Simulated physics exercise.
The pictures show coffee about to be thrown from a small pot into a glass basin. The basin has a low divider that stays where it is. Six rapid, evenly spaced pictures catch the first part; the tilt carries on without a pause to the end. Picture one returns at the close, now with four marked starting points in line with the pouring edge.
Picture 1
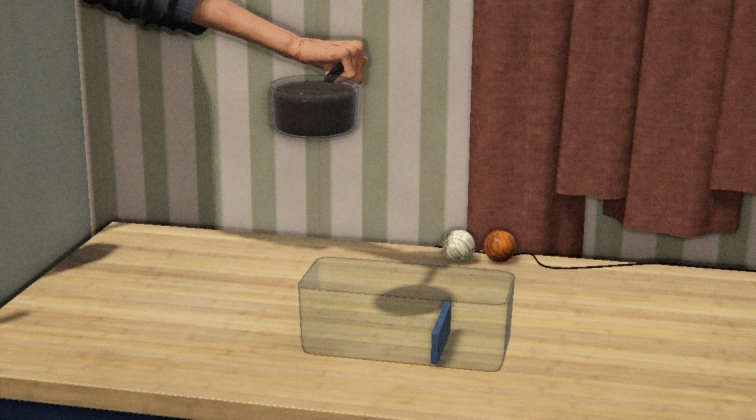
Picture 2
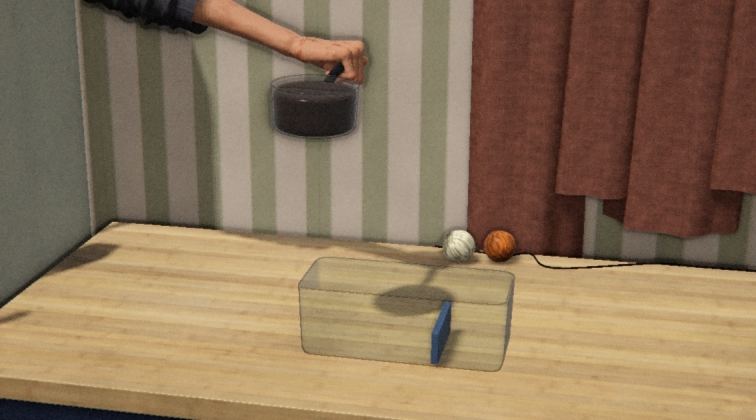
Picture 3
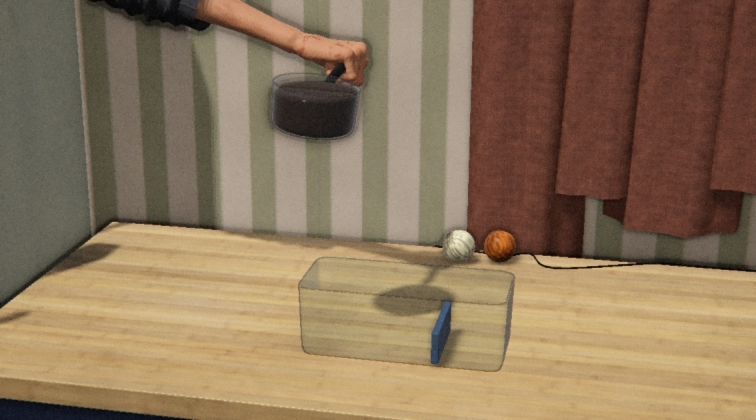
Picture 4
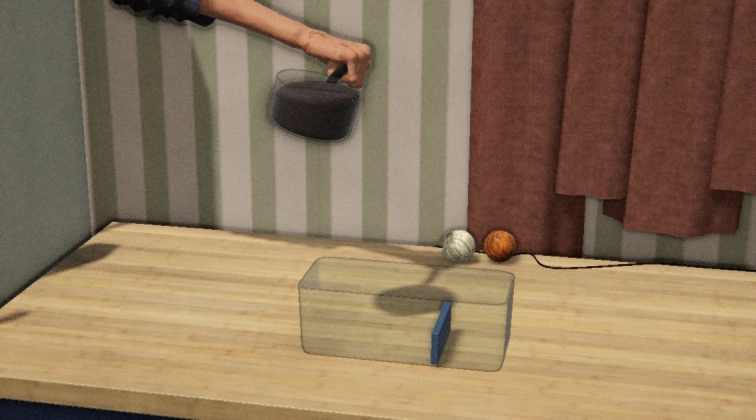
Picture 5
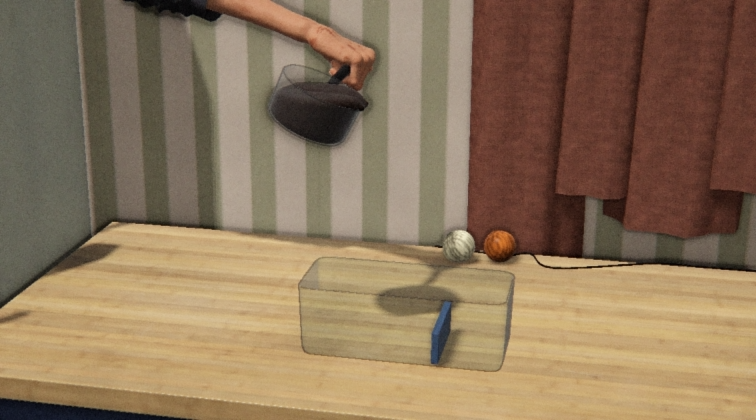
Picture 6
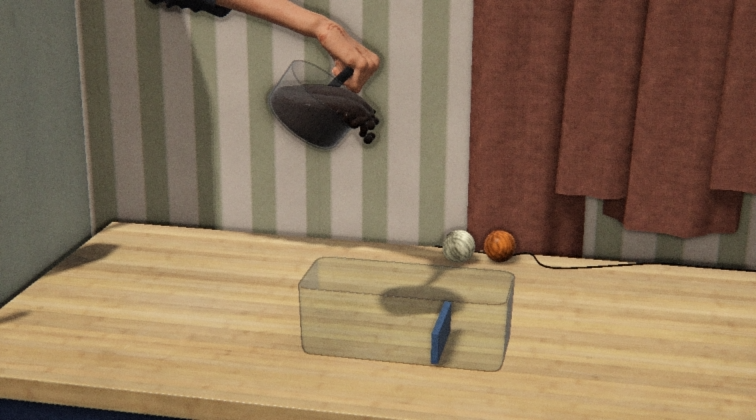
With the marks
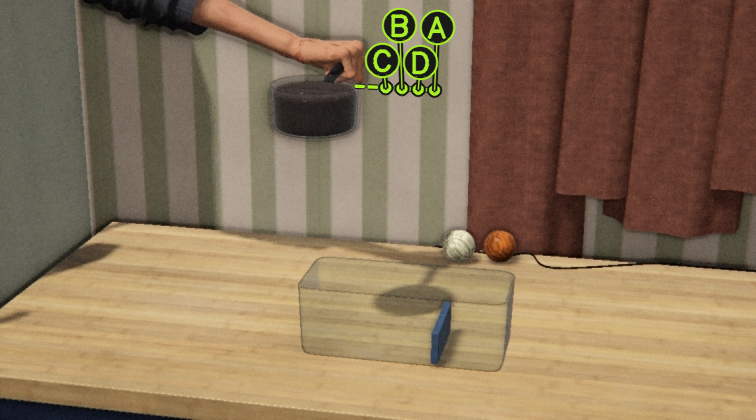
A hand tips a small pot rightward above a glass basin, and dark coffee slips over its lip.
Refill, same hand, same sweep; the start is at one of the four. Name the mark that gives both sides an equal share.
It is C.
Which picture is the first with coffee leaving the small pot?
In picture 5.
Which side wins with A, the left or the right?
More ends on the right.
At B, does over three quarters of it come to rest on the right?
No.
On the marked copy, A at (434, 90); B at (401, 88); C at (385, 87); D at (418, 89).
With A, about 17 % ends left of the wall and 74 % right of it; 9 % is lost outside.
With B, about 30 % ends left of the wall and 67 % right of it; 3 % is lost outside.
With C, about 48 % ends left of the wall and 50 % right of it; 3 % is lost outside.
With D, about 23 % ends left of the wall and 74 % right of it; 3 % is lost outside.
